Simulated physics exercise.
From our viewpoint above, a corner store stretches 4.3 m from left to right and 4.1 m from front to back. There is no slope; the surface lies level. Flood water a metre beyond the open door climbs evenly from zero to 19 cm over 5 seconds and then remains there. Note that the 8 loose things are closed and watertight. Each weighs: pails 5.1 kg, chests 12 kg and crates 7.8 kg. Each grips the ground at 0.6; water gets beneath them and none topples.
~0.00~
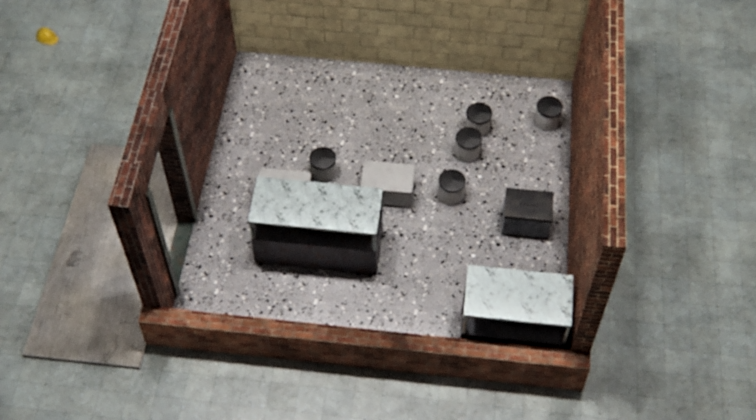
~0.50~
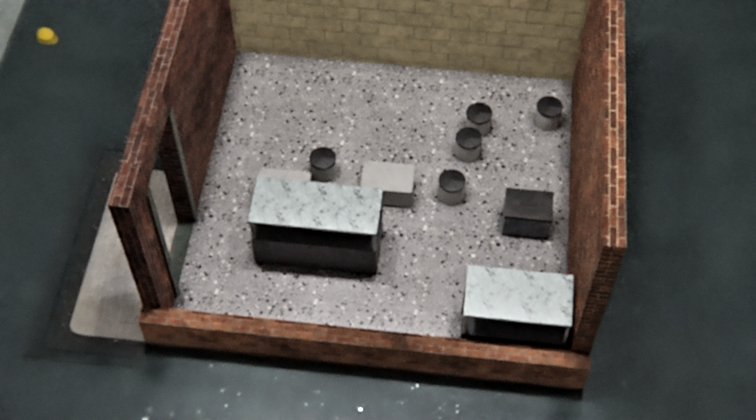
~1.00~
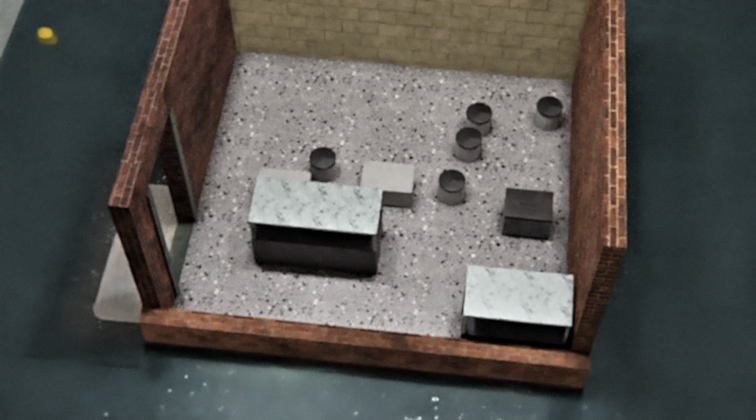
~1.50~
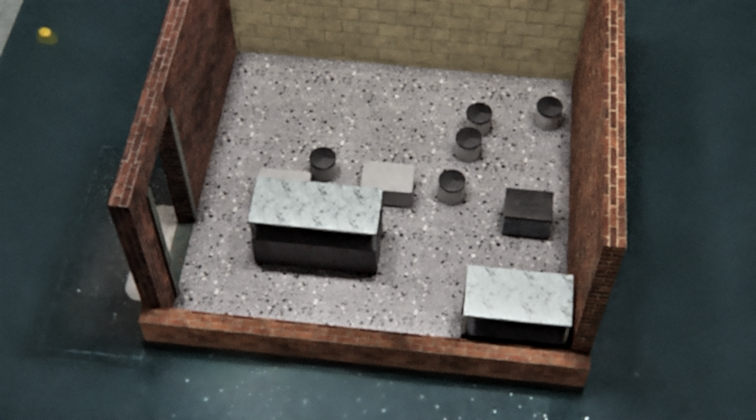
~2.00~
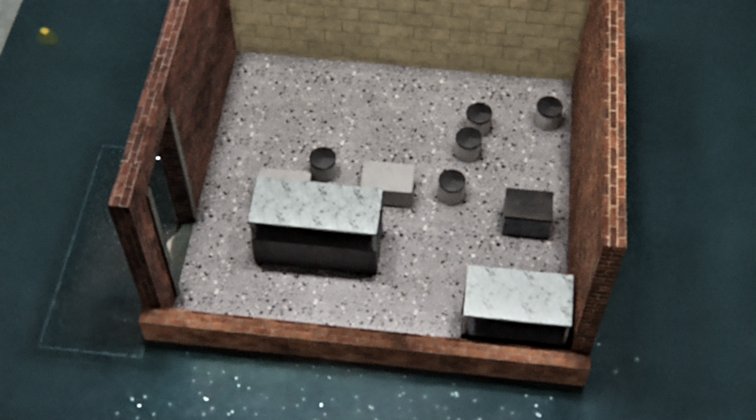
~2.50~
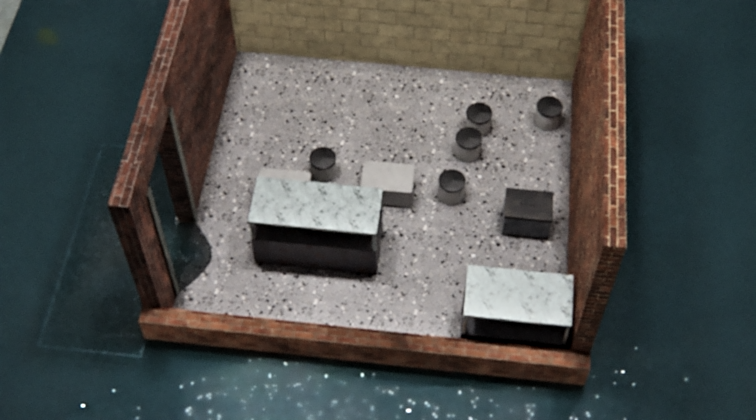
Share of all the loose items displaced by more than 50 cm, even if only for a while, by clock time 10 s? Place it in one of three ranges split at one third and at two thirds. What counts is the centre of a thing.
It's going to be a minority, fewer than a third.
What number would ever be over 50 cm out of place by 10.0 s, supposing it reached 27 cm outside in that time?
Then 2.
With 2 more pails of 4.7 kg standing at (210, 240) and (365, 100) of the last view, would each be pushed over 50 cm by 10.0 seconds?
Order as asked - beyond the cutoff and inside the cutoff.
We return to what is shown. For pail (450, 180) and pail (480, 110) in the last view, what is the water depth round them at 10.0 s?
First roughly 4 cm, second roughly 2 cm.
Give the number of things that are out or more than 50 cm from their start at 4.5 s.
I count 0.
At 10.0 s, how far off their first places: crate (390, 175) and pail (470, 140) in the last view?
Respectively 0 and 0 centimetres.
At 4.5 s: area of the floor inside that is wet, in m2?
Near 3.5 m2 in all.
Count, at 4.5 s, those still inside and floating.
My tally comes to 0.
After 3.5 s 0 of 8 are over 50 cm from their spots; 0 afloat.
After 4.5 s 0 of 8 are over 50 cm from their spots; 0 afloat.
After 7.0 s 0 of 8 are over 50 cm from their spots; 0 afloat.
After 10.0 s 0 of 8 are over 50 cm from their spots, and 0 have been at some point; 0 afloat.
